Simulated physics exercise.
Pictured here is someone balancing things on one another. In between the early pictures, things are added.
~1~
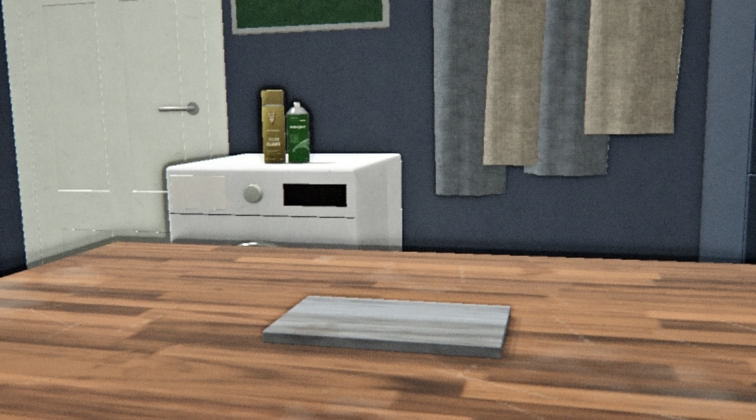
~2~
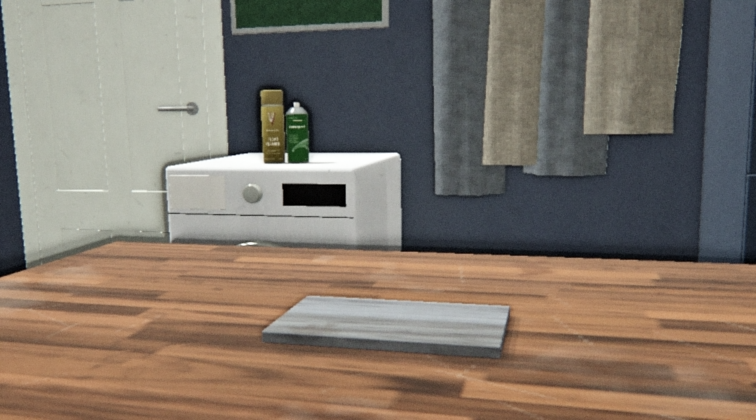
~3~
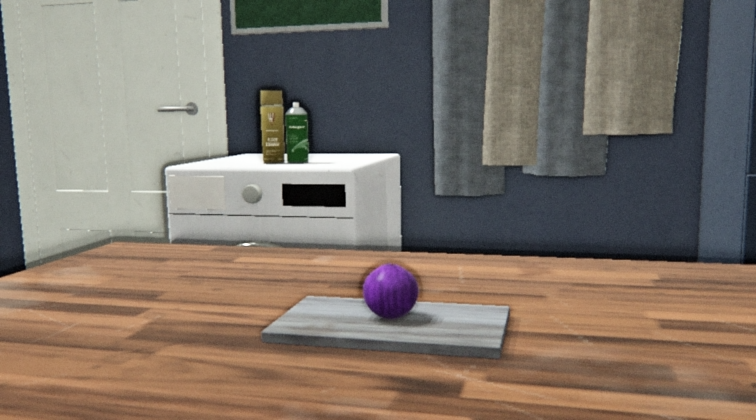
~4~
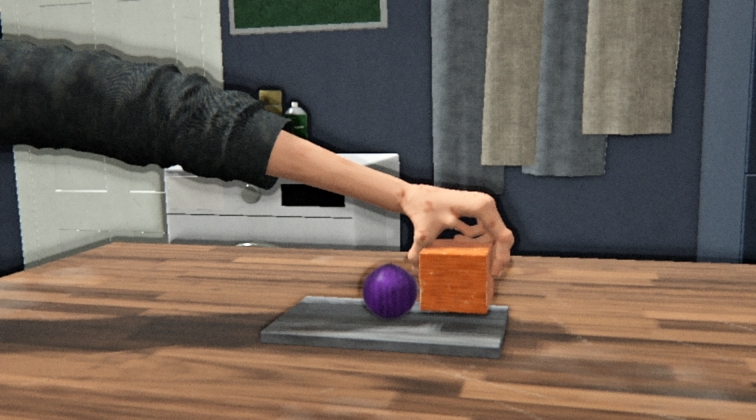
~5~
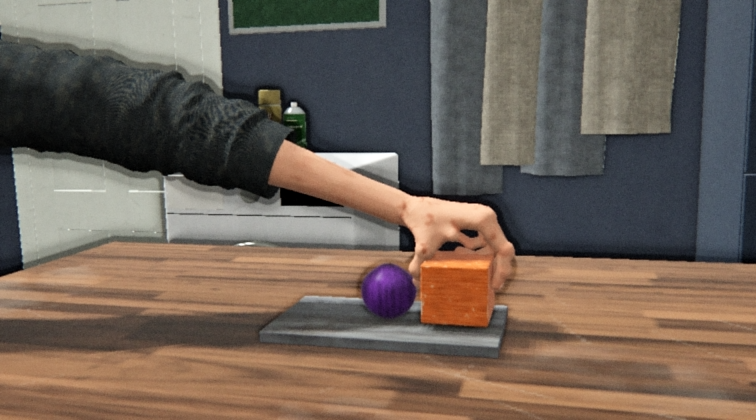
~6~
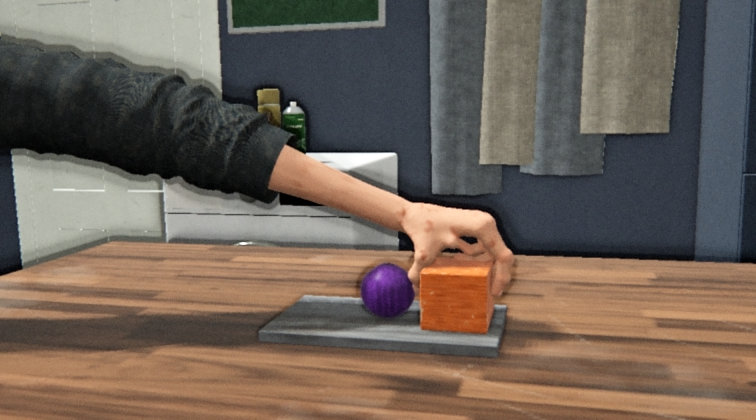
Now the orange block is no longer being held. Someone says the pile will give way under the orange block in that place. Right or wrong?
Wrong, it holds.
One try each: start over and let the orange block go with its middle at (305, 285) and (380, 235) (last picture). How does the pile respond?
The pile remains standing the first time and collapses the second time.
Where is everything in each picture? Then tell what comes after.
The last thing is not in view yet; grey board (393, 324), in the first frame.
The last thing is not in view yet; grey board (392, 324), in the second frame.
The last thing is not in view yet; grey board (392, 324), in the third frame.
Still above its spot; orange block (458, 275); grey board (391, 324), in the fourth frame.
Still above its spot; orange block (459, 287); grey board (390, 323), in the fifth frame.
In place under the hand; orange block (458, 293); grey board (389, 323), in the sixth frame.
Then, 0.30 s on from there, no change.
Then, 0.70 s on from there, orange block resting near (458, 294).
In the end, all 3 unmoved. At the end, from the last picture's camera, orange block near (458, 294). The pile stays up.
